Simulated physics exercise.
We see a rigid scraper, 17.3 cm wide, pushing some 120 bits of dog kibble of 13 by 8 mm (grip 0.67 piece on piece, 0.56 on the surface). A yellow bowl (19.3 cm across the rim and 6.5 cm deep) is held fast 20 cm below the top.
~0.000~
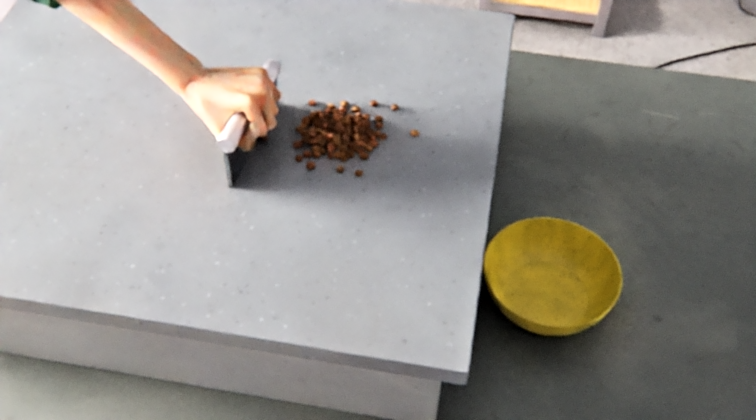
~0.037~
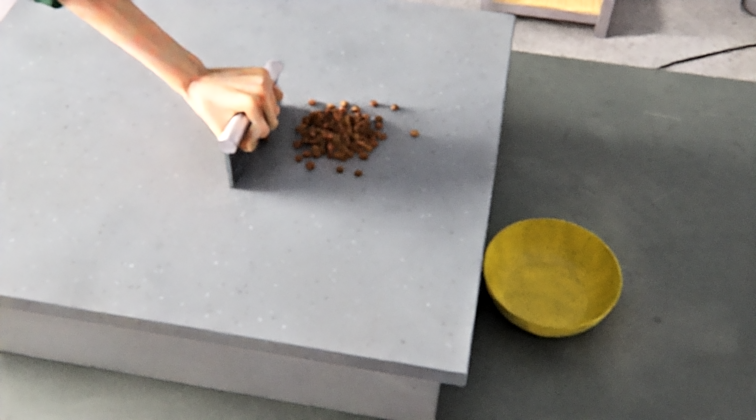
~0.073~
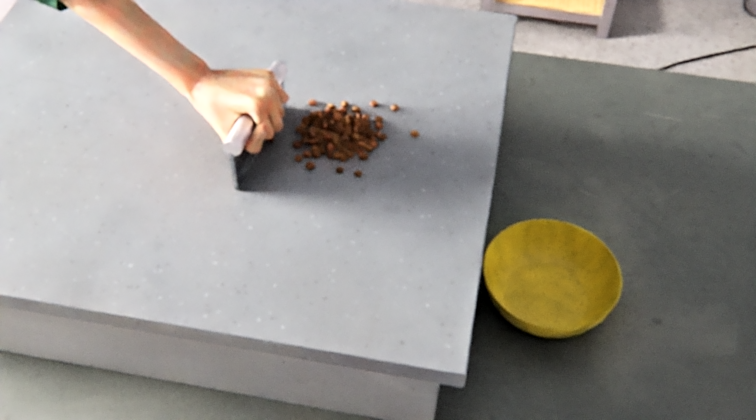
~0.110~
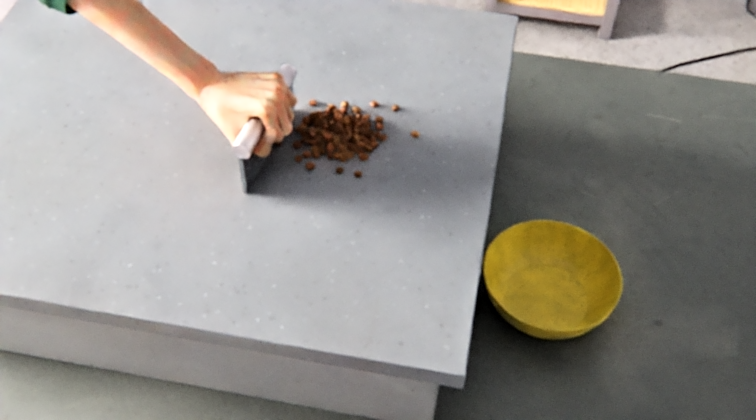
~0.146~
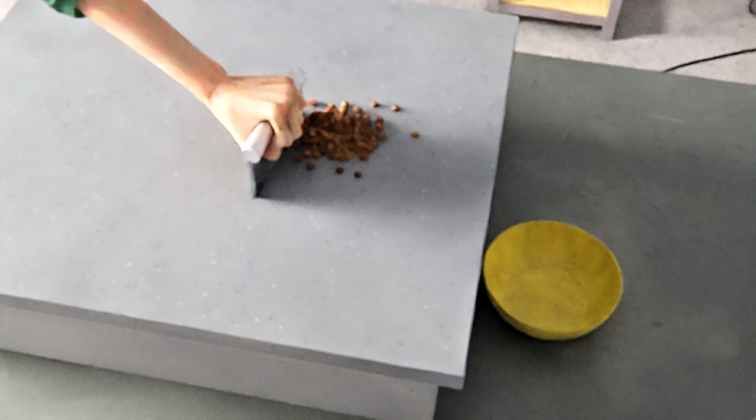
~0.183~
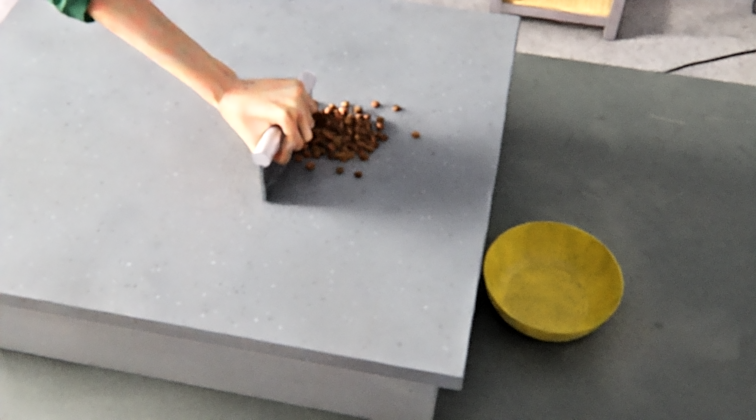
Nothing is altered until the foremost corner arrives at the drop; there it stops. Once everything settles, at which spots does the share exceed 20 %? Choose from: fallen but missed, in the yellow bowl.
Missed - does not; yellow bowl - exceeds it.
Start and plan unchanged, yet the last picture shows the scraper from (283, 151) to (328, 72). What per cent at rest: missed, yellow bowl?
Missed: 65 %, yellow bowl: 5 %.
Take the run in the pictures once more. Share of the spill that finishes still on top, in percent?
I'd put it at around 55 per cent.
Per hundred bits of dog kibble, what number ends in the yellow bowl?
My best guess is near 45 per cent.
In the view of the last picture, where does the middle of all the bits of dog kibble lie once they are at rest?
About (464, 161).
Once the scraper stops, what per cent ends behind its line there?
Some 50 per cent.
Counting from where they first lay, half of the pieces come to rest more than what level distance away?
It works out at some 16 centimetres.
After 0.51 s, scraper 19 cm from its start, spill 15 cm wide; still on top 100 %.
Then, at 0.83 s, scraper 32 cm from its start, spill 18 cm wide; off the edge, not caught 5 %, still on top 95 %.
After 1.11 s, scraper 33 cm from its start, spill 19 cm wide; yellow bowl 45 %, still on top 55 %.
In the end, at 1.7 s, yellow bowl 45 %, fallen but missed 0 %, still on top 55 %.
